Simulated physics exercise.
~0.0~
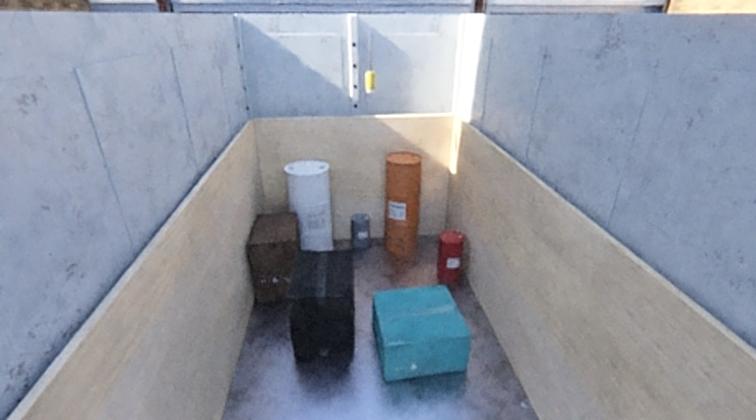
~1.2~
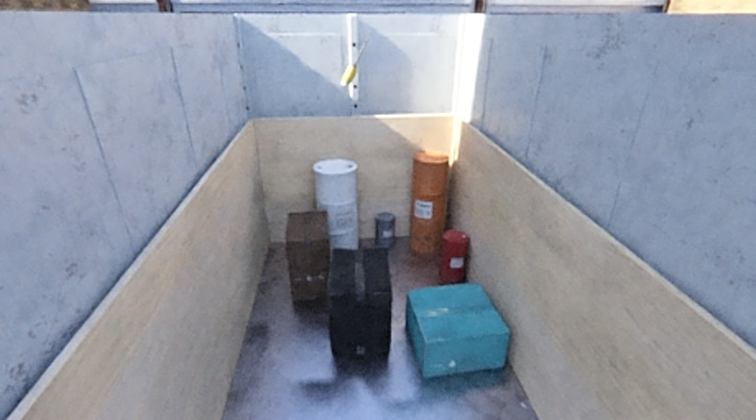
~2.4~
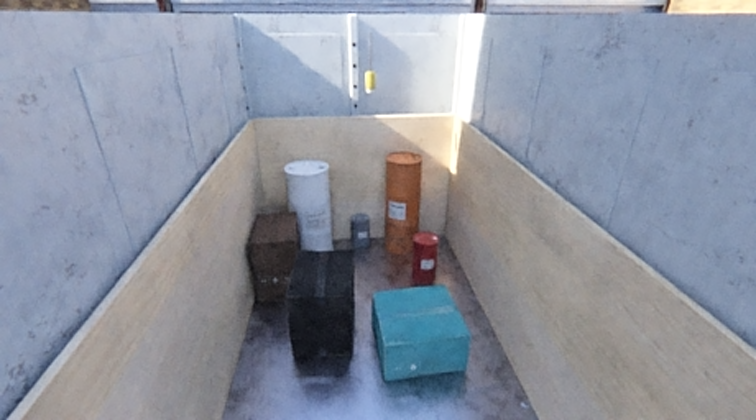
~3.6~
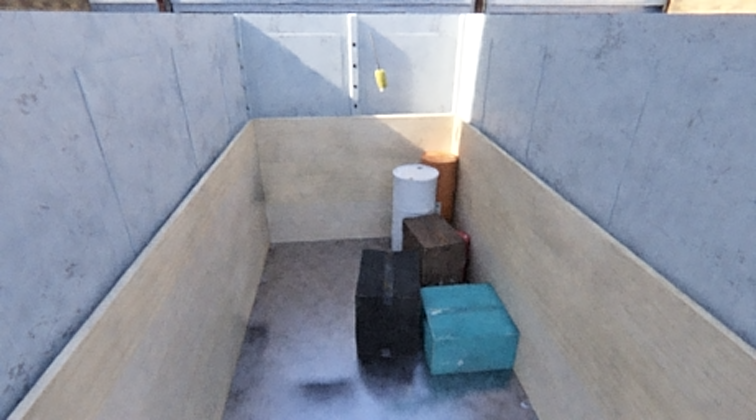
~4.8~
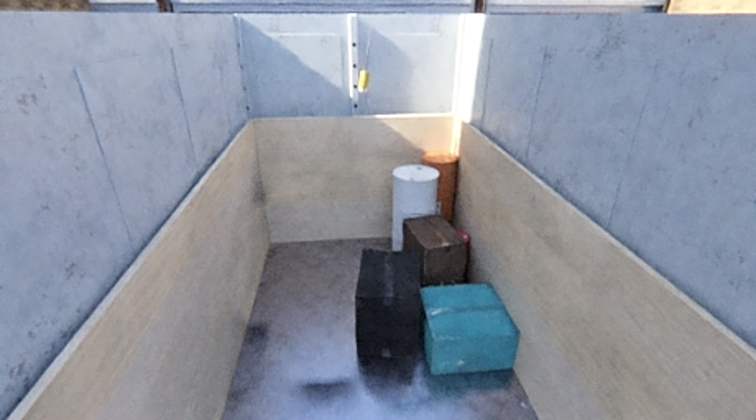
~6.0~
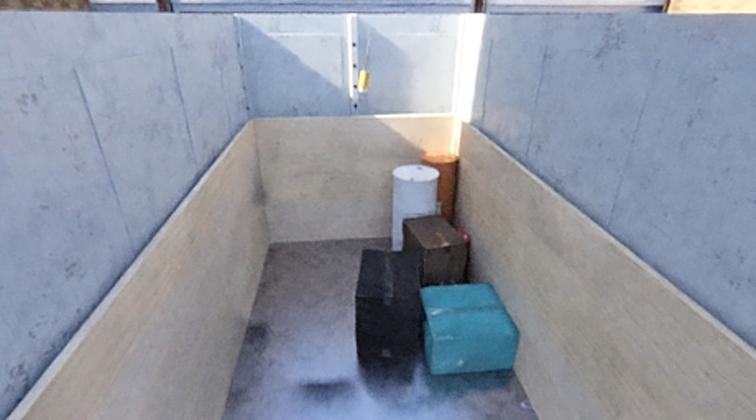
In a van's load bay, loose boxes and drums slide right, left, then right, staying upright.
